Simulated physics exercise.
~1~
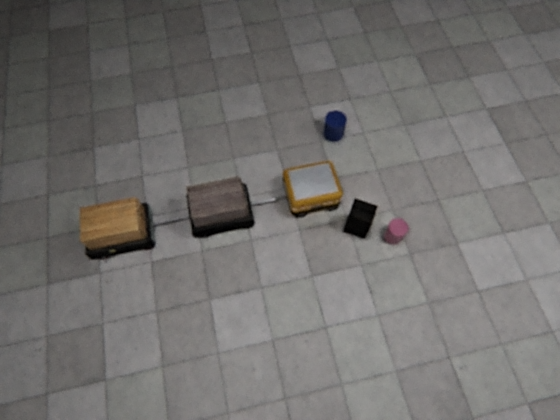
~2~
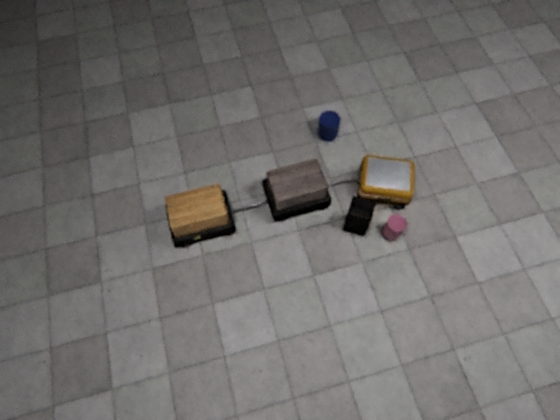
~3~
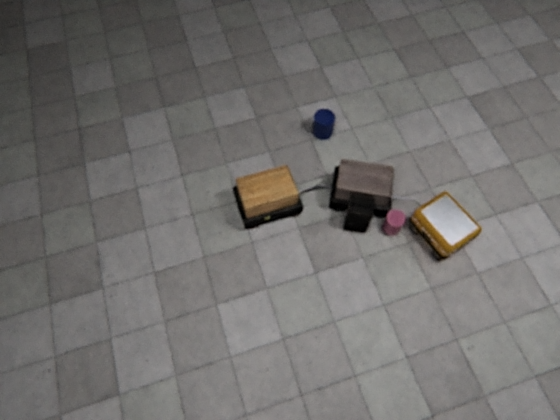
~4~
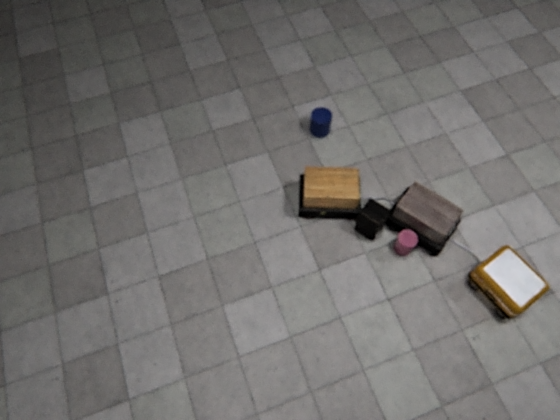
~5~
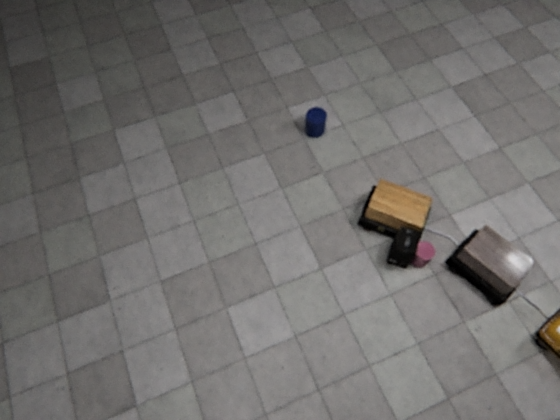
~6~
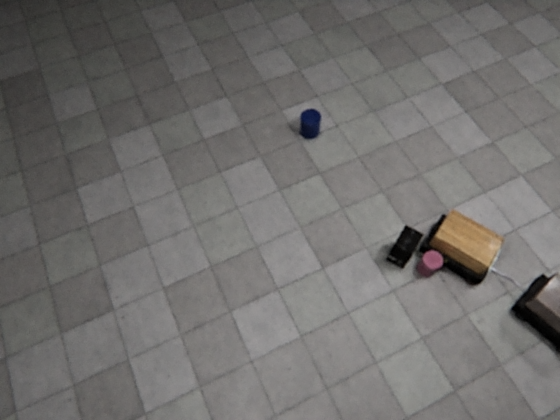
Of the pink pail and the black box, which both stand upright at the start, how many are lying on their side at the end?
Neither of them is lying on its side at the end. The pink pail and the black box have both shifted a little but still stand upright.
